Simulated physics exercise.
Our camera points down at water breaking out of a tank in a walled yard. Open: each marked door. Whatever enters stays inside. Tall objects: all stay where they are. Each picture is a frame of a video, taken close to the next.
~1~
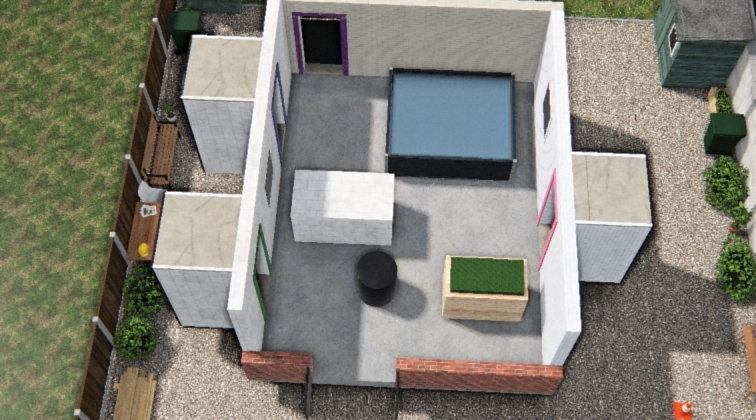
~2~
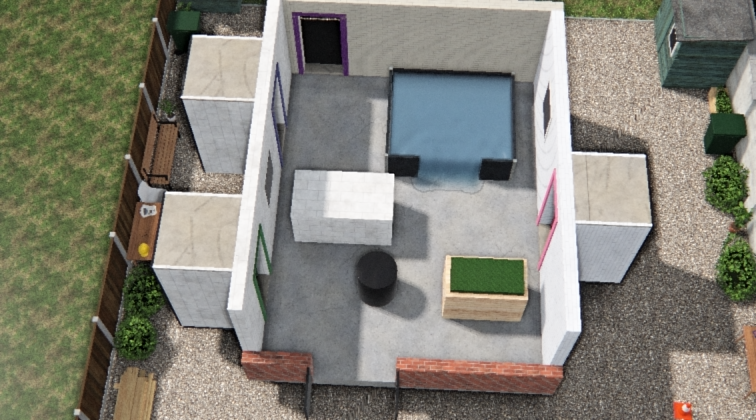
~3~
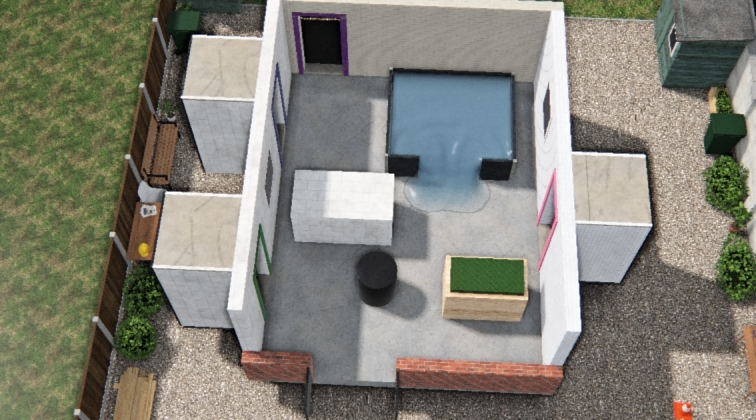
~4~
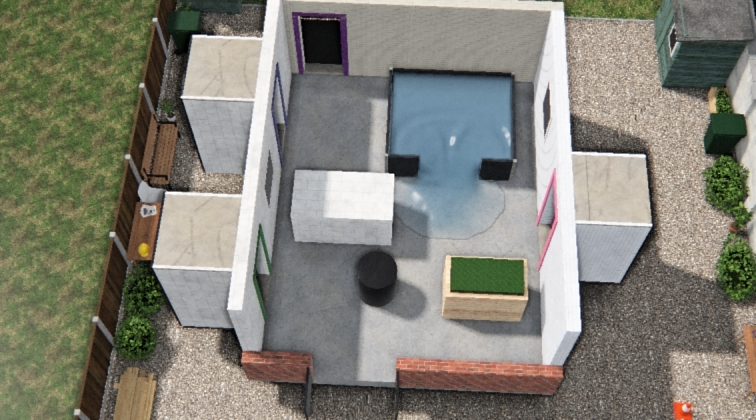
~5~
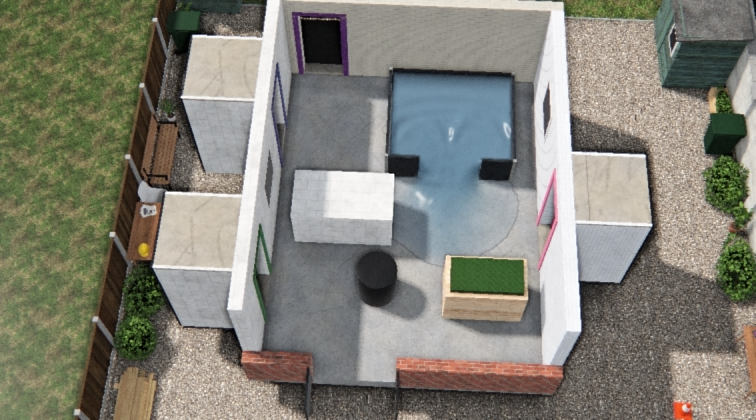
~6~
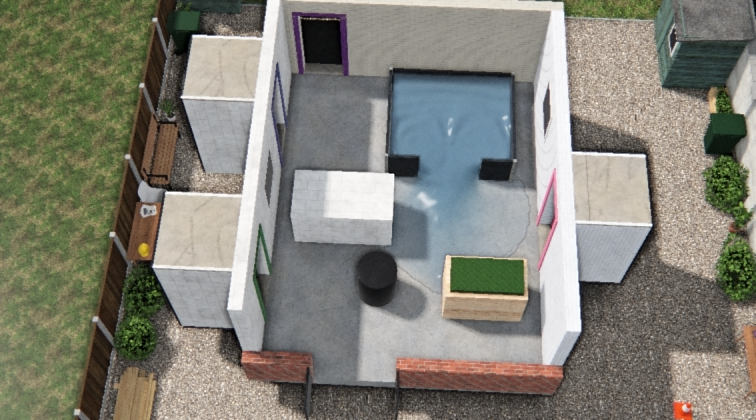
Water in a dark open tank poured out through a gap in its front wall and spread across the grey floor of the walled yard, fanning toward the planter with the green top.
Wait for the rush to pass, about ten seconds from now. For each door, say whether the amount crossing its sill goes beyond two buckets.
Door by door: Green door - beyond two buckets, pink door - beyond two buckets, purple door - two buckets at most, blue door - two buckets at most.
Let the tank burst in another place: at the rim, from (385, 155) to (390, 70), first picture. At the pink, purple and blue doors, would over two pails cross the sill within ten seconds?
The pink one falls short, the purple one exceeds the limit and the blue one exceeds the limit.
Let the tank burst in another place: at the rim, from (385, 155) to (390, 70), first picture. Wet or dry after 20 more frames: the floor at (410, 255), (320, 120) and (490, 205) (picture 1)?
One after the other: Dry, wet, dry.
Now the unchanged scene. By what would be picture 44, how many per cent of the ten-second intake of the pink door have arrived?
I make it 95 per cent.
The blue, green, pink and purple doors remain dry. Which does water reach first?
If you ask me, it's the one in pink.
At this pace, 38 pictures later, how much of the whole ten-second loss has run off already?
I make it 60 per cent.
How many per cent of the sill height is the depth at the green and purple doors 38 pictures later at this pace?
Near 230 and 0 in a hundred.
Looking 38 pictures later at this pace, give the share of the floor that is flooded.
Estimated share: Around 80 %.
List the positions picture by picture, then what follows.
Still water in the open tank at (451, 116), in the first picture.
Water pours out at (449, 169) and has run to (415, 184), in the second picture.
The front is at (412, 198), out from the gap at (449, 171), in the third picture.
Water pours out at (449, 171) and has run to (431, 235), in the fourth picture.
Water pours out at (449, 171) and has run to (433, 261), in the fifth picture.
Water pours out at (449, 171) and has run to (438, 289), in the sixth picture.
A moment on, water covers 30 % of the floor; the green door not reached, the pink door wet at the sill, nothing in, the purple door not reached, the blue door not reached.
Next, water covers 45 % of the floor; the green door not reached, the pink door under two buckets in, the purple door not reached, the blue door not reached.
Then, water covers 60 % of the floor; the green door under two buckets in, the pink door over two buckets in, the purple door not reached, the blue door not reached.
Later, water covers 80 % of the floor; the green door over two buckets in, the pink door over two buckets in, the purple door not reached, the blue door wet at the sill, nothing in.
In the end, water covers 95 % of the floor; the green door far over two buckets in, the pink door over two buckets in, the purple door wet at the sill, nothing in, the blue door wet at the sill, nothing in.
